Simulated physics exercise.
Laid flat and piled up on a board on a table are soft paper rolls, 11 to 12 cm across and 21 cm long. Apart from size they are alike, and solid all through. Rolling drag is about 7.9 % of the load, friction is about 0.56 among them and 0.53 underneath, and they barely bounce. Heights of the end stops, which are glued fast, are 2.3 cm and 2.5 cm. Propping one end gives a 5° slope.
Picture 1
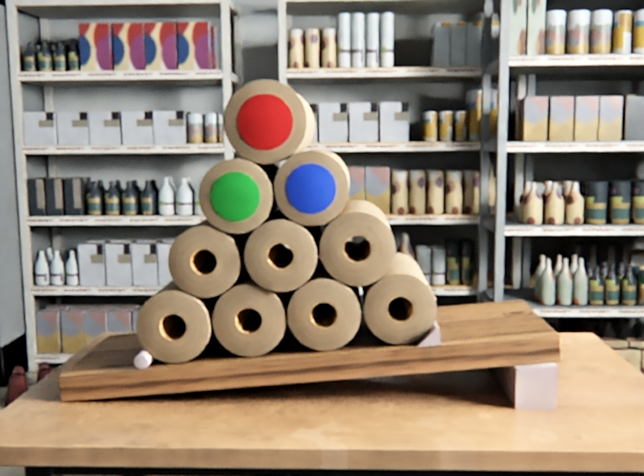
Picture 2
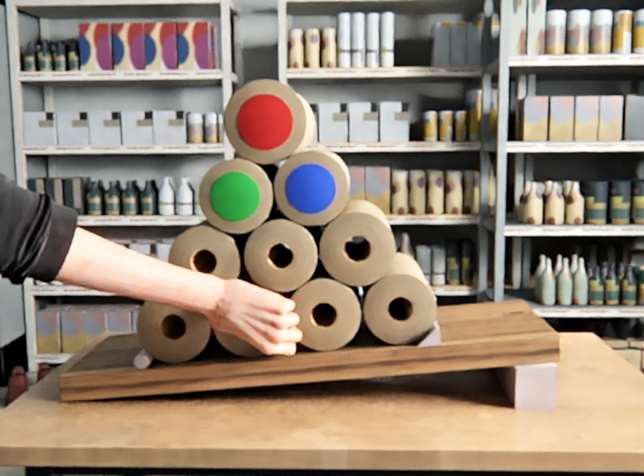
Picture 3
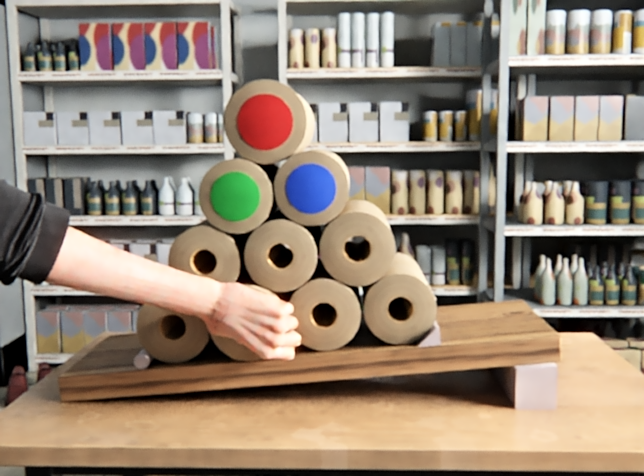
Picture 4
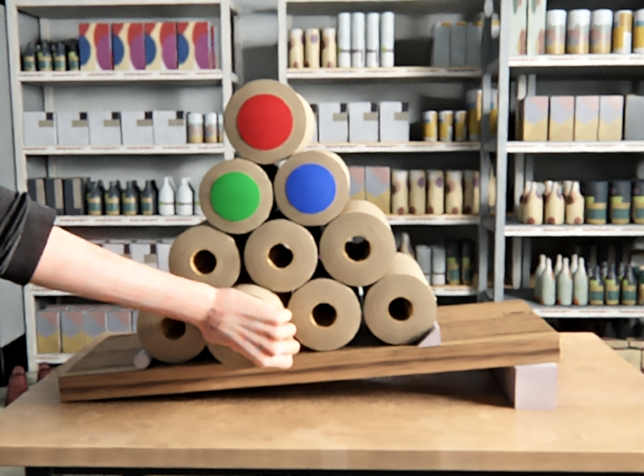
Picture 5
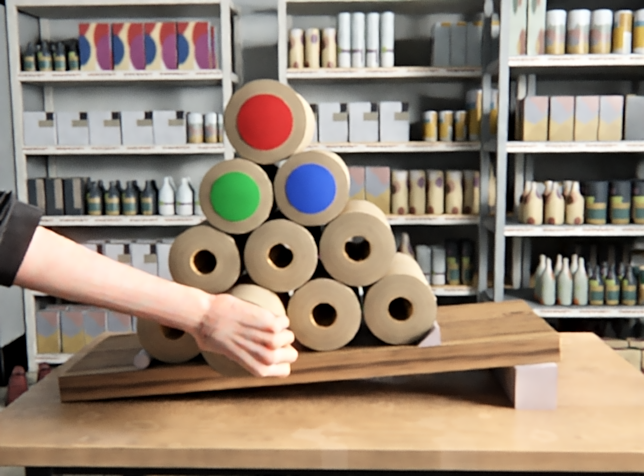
A pyramid of tan paper rolls, seen from the front by a still camera, rests on a sloping wooden board on a table before shelves of bottles and boxes. A red-faced roll tops green on the left and blue on the right, above plain rolls, the board's right end propped up. An arm in a dark sleeve reaches in from the left, grips a bottom-row roll and draws it slowly forward, while the others stay still.
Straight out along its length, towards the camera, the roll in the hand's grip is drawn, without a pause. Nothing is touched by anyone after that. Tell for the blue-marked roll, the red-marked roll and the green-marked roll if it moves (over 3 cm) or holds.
Blue holds; red holds; green holds.
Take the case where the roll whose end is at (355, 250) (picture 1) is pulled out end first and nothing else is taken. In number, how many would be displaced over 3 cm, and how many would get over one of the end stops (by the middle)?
Answer: 2 and 0, in that order.
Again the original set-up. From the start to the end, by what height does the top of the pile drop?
About 0 cm.
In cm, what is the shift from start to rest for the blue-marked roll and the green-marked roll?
Blue-marked roll: 0, green-marked roll: 0.
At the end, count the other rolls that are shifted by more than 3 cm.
0.
Then, 0.35 s after the last picture, 0 now displaced over 3 cm; blue in place; red in place; green in place.
Then, 0.44 s after the last picture, 0 now displaced over 3 cm; blue in place; red in place; green in place.
At rest 0.6 s after the last picture, 0 moved over 3 cm; not one over the end stops; blue in place; red in place; green in place; top of the pile 48 cm high, from 48 cm.
